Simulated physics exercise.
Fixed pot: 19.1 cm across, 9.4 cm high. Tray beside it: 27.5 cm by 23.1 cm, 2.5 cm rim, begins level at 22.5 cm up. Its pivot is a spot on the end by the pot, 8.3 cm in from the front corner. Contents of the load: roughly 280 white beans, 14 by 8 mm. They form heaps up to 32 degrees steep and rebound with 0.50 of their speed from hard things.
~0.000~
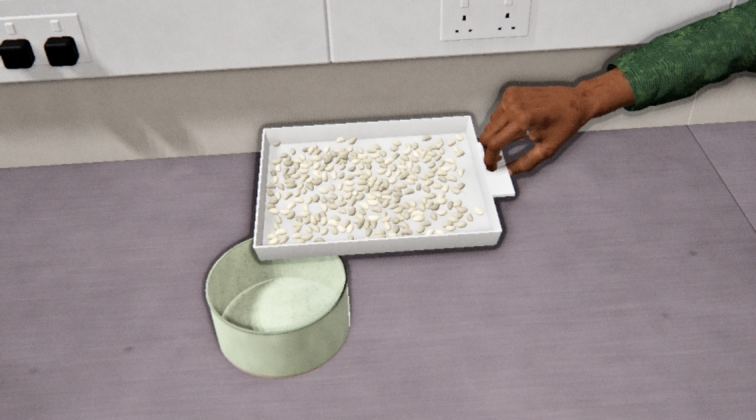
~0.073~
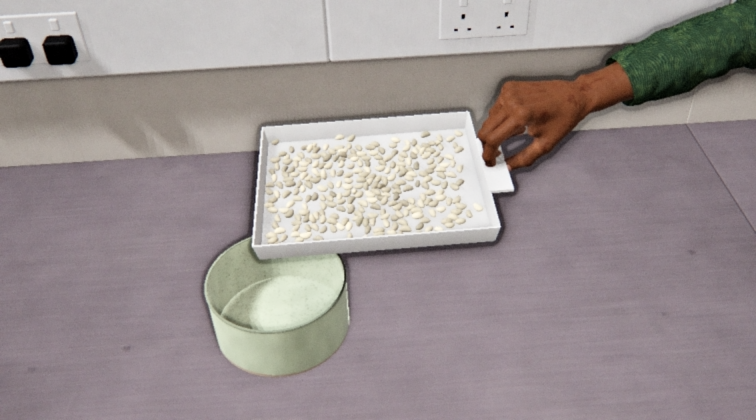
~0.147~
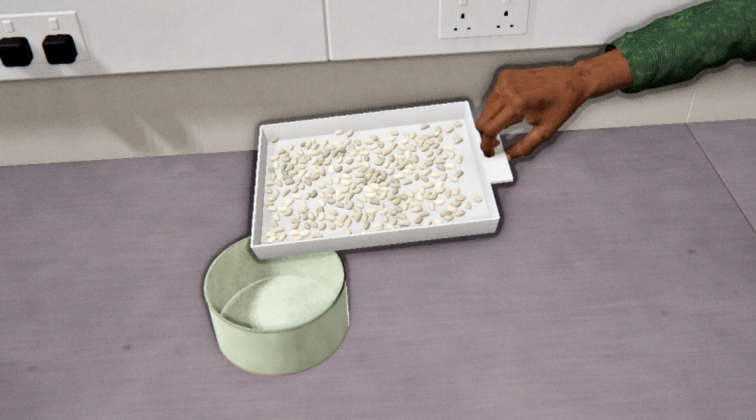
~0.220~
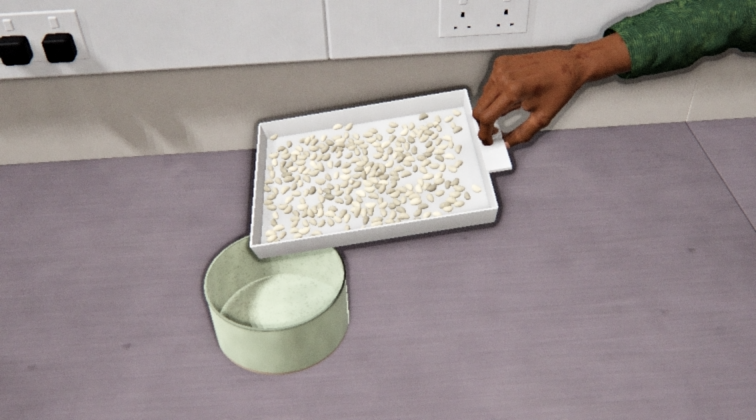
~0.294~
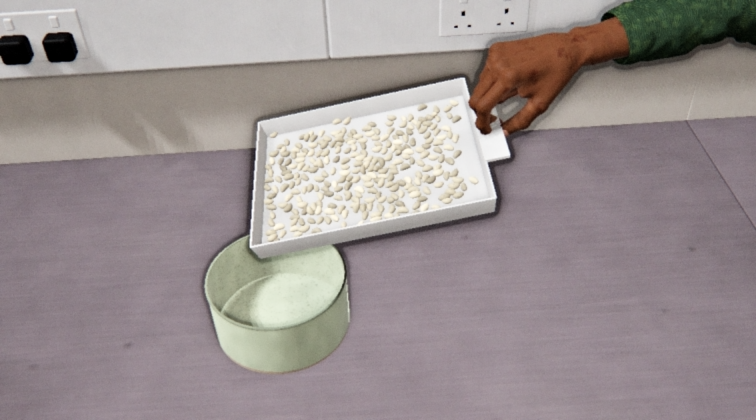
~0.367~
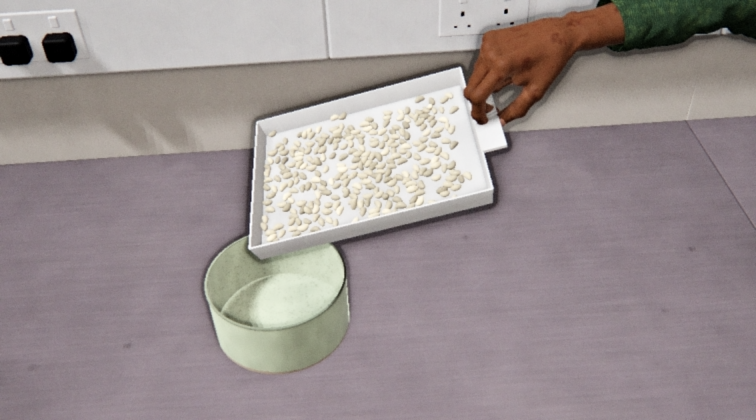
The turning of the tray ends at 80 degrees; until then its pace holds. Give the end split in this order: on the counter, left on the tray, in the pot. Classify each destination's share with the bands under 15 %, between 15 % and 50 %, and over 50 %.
Counter: Between 15 % and 50 %; left on the tray: Between 15 % and 50 %; pot: Between 15 % and 50 %.
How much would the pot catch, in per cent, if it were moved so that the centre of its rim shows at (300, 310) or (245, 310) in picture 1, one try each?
First try about 30 per cent, second try about 70 per cent.
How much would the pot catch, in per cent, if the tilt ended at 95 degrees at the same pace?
Estimate: Roughly 65 percent.
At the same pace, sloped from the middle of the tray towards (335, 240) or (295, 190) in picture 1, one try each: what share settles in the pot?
Roughly 20 per cent on the first try and 35 per cent on the second.
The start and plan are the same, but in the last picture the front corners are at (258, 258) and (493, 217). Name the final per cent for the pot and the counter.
Pot: 15, counter: 70.
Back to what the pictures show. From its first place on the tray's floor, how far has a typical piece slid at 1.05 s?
About 7 cm.
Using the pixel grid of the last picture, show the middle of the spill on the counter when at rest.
At about (194, 411).
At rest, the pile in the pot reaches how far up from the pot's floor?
Some 1.5 cm up.
Then, at 1.05 s, tilt 45 degrees; the tray holds 100 %, the pot 0 %.
After 1.51 s, tilt 66 degrees; the tray holds 100 %, the pot 0 %.
After 2.04 s, tilt 80 degrees; the tray holds 45 %, the pot 25 %.
In the end, at 3.2 s, counter 25 %, tray 35 %, pot 35 %.
